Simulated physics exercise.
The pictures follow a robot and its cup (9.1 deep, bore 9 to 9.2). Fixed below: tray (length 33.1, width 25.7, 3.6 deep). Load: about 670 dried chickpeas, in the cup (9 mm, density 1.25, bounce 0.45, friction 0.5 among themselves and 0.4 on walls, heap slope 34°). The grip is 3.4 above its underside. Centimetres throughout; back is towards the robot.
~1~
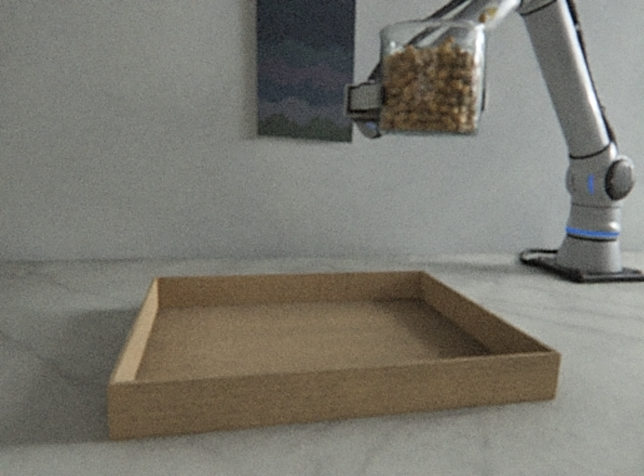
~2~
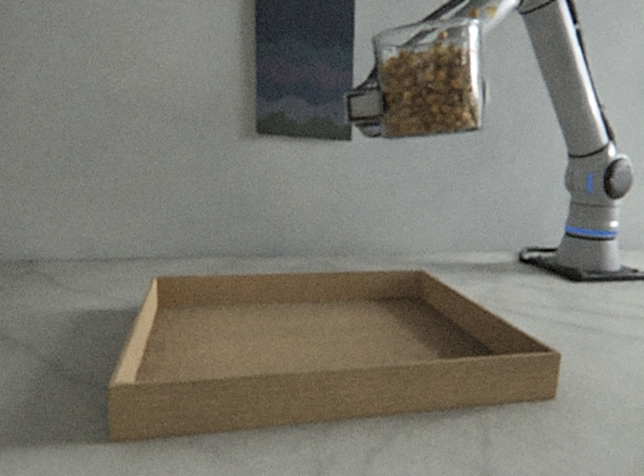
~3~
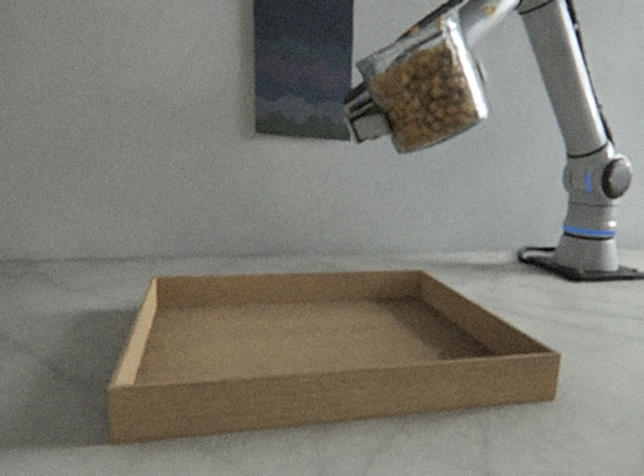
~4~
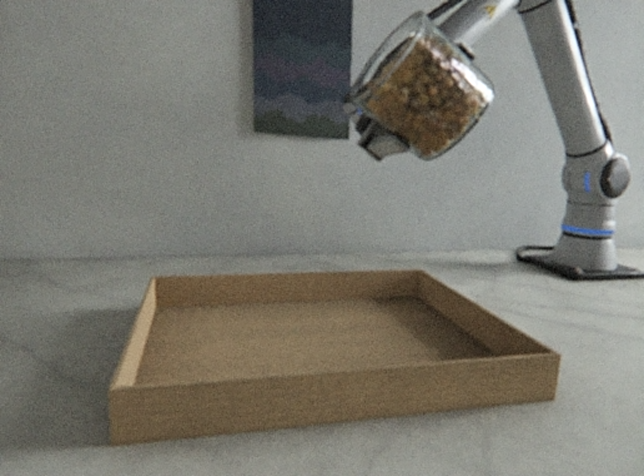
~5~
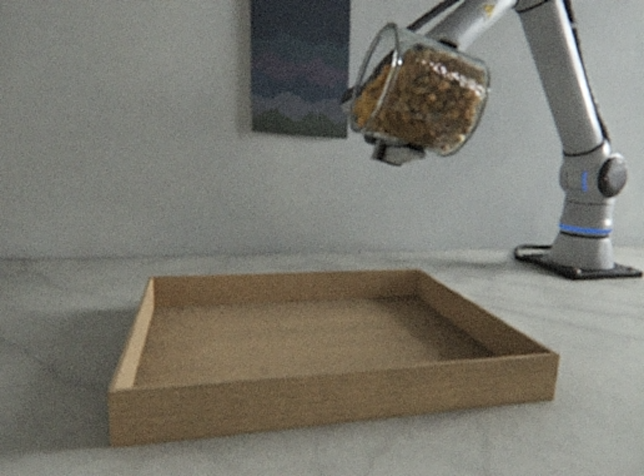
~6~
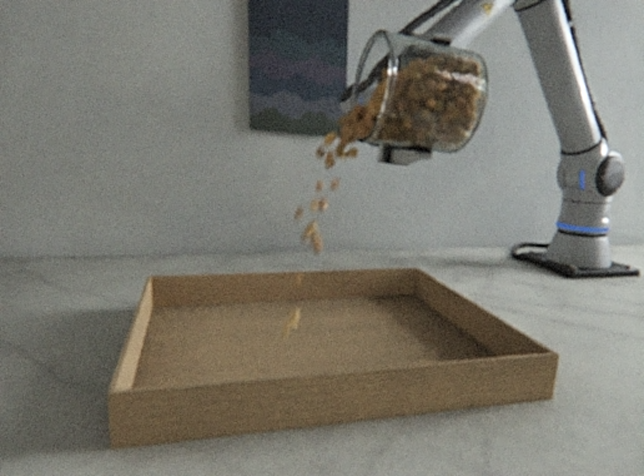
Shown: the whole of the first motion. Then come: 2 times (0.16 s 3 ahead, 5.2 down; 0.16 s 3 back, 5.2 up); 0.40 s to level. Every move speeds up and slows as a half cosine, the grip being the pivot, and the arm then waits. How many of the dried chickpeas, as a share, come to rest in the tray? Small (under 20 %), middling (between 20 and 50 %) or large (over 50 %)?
Share in the tray: Middling (between 20 and 50 %).
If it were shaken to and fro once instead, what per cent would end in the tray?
It would be near 25 per cent.
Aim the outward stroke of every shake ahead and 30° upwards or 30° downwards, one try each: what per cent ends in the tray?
Some 90 and 65 per cent.
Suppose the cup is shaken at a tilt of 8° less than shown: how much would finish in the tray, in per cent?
It would be near 20 per cent.
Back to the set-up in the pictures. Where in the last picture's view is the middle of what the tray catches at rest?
Around (266, 343).
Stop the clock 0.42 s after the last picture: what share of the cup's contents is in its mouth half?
Roughly 35 per cent.
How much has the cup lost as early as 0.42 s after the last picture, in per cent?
About 20 per cent by then.
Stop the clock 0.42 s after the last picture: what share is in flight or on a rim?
About 5 per cent.
Then, 0.42 s later, tilted 84° forward, highest piece 24 above the table; 518 in the cup, 113 in the tray, 36 in flight or on a rim.
Then, 0.83 s later, tilted 45° forward, highest piece 26 above the table; 430 in the cup, 232 in the tray, 5 in flight or on a rim.
Then, 1.24 s later, level, highest piece 28 above the table; 429 in the cup, 238 in the tray.
Then, 2.29 s later, level, highest piece 28 above the table; 429 in the cup, 238 in the tray.
At rest, 429 in the cup, 238 in the tray. That is 36 % in the tray.
